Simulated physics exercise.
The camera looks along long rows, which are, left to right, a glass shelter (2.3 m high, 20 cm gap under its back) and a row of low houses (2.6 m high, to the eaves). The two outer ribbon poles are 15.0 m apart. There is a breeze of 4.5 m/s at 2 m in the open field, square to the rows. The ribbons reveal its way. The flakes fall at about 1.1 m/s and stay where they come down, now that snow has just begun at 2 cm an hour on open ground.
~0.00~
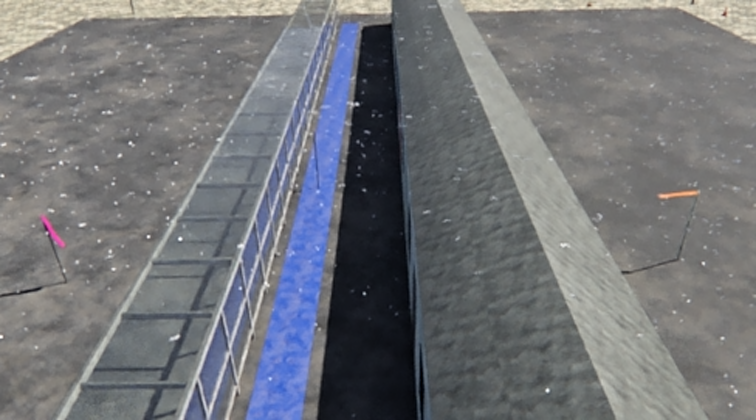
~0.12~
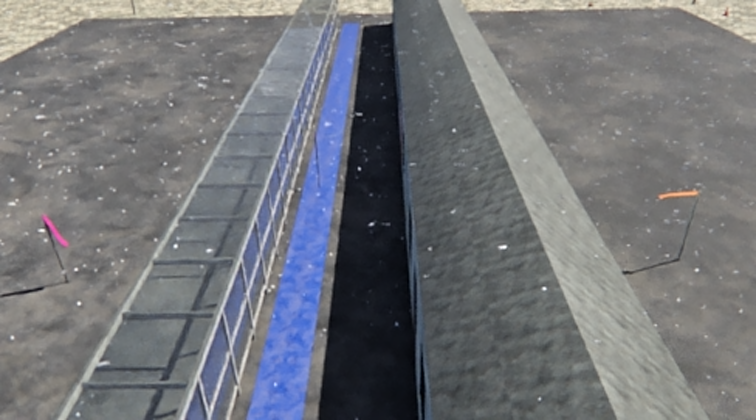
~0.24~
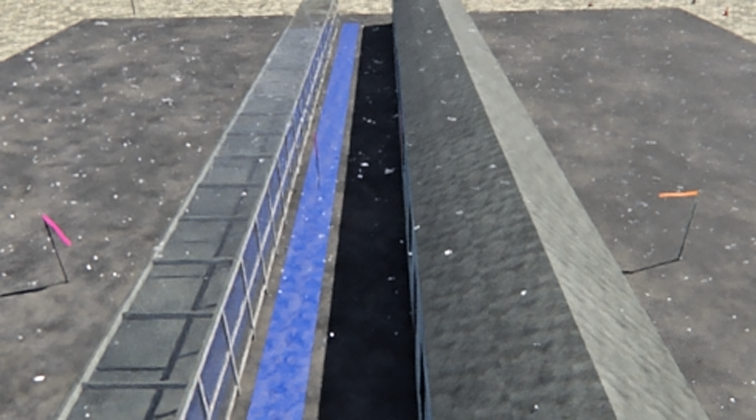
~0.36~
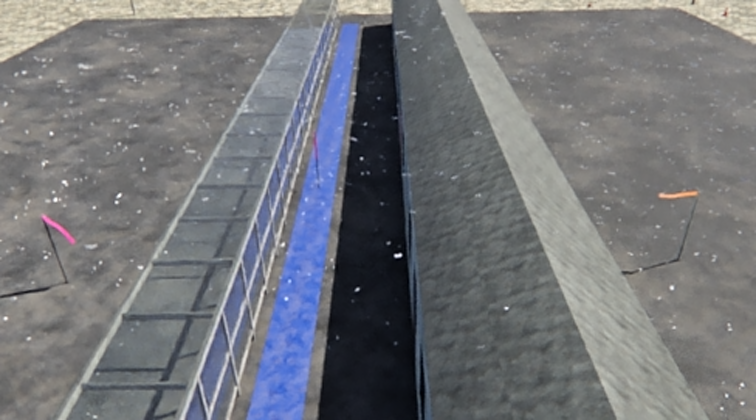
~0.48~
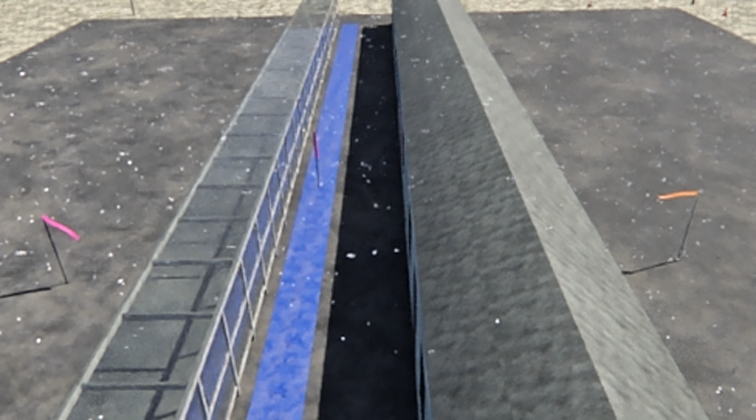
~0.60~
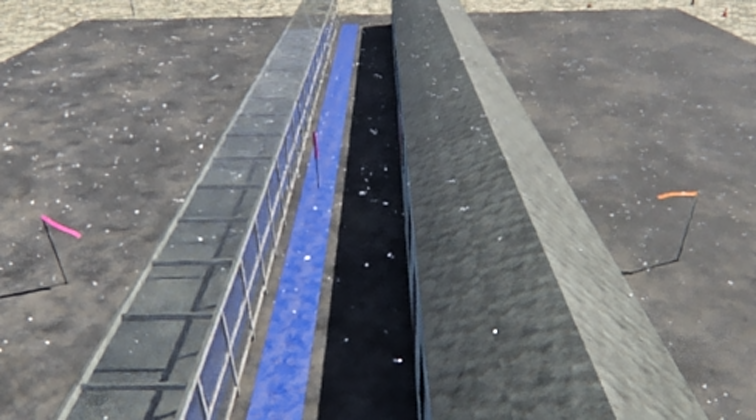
Long glass shelter and low grey roof flanking a blue strip, with snow flecks drifting and pink and orange ribbons fluttering on poles.
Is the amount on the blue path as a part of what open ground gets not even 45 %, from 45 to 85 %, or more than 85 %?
It is from 45 to 85 %.
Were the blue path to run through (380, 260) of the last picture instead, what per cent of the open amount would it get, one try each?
I'd say close to 80 per cent of the open amount.
10 minutes on, 2 mm on the blue path, 3 mm in the open.
30 minutes on, 7 mm on the blue path, 10 mm in the open.
60 minutes on, 14 mm on the blue path, 20 mm in the open, so the blue path has 72 % of the open amount; the left half of it has 72 %, the right half 72 %.
